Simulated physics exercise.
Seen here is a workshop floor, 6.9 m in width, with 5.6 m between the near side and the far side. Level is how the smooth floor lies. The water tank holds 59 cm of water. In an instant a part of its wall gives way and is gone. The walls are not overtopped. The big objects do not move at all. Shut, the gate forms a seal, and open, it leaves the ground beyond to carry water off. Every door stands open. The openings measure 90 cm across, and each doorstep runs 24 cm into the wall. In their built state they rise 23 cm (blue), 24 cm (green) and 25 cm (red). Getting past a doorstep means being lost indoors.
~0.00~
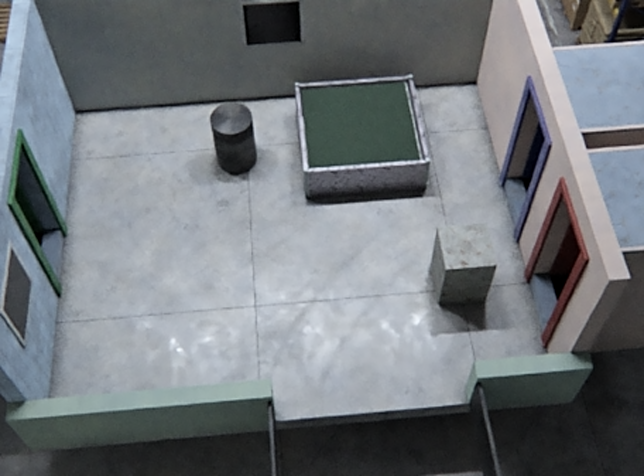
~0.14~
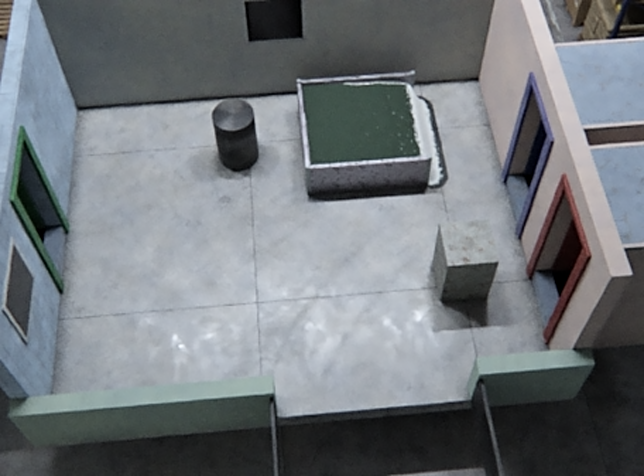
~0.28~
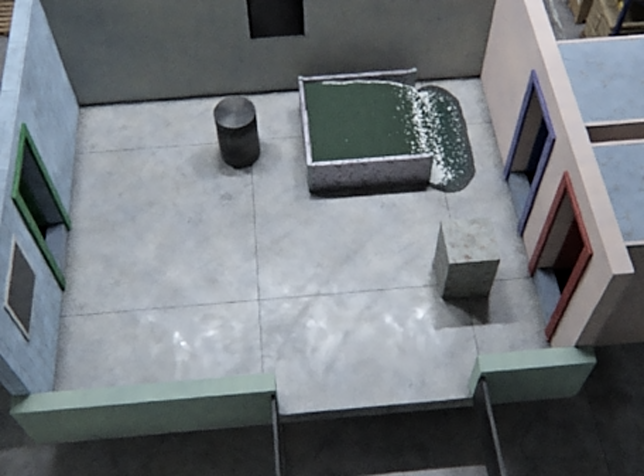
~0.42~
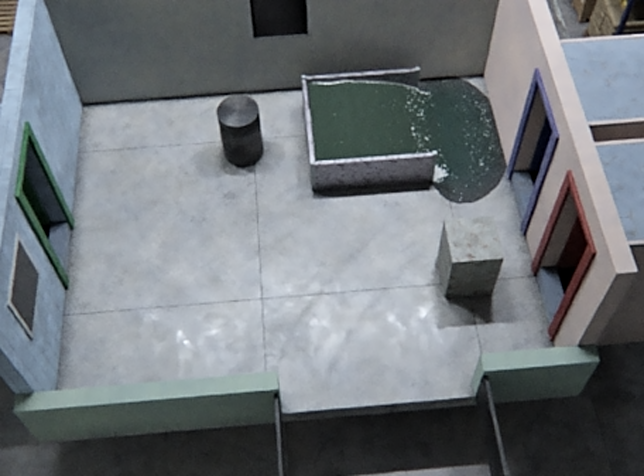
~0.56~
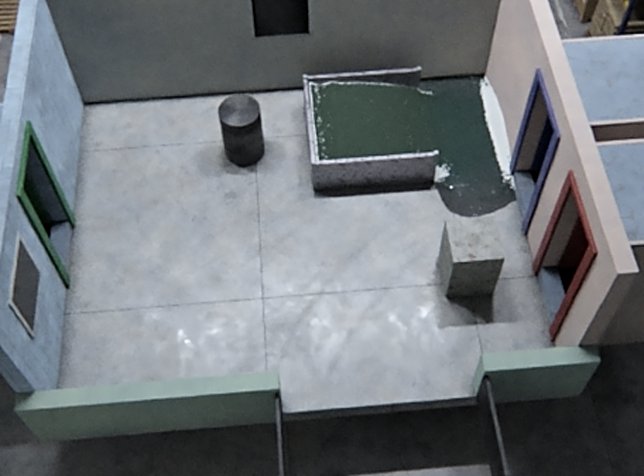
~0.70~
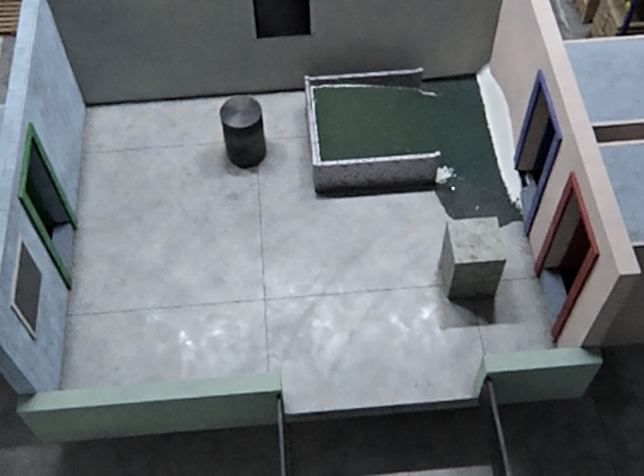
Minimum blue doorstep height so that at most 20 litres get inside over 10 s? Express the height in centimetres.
Close to 16 cm.
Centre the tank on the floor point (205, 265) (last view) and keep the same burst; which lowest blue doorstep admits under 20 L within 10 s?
Some 21 cm.
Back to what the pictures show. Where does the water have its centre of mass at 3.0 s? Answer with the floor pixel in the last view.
Centre of the water: Approx. (428, 167) px.
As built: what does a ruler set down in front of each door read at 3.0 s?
Lab note, cm: Blue 14; green 0; red 9.
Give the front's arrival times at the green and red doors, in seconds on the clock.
Times: Green = 4.5 s, red = 1.4 s.
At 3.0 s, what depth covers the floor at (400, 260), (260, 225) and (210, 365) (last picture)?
Approx. 4 / 0 / 0 cm.
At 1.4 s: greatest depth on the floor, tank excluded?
Up to some 49 centimetres, I'd say.
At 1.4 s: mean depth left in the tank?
Close to 28 cm deep on average.
After 1.4 s water covers 10 % of the floor, deepest (49 cm) near (486, 83); 23 cm at the blue door, 0 litres in over its 23 cm doorstep.
After 3.0 s water covers 35 % of the floor, deepest (32 cm) near (561, 373); 14 cm at the blue door, 3 litres in over its 23 cm doorstep.
After 10.0 s water covers 95 % of the floor, deepest (8 cm) near (535, 375); 5 cm at the blue door, 3 litres in over its 23 cm doorstep.
At the blue door as built, the water arrived by 0.7 s and peaked near 23 cm at 1.6 s.
Run again over the same 10 s with other heights there, 33 litres in over 14 cm, 12 litres over 18.5 cm. The limit of 20 litres is kept from about 16 cm up.
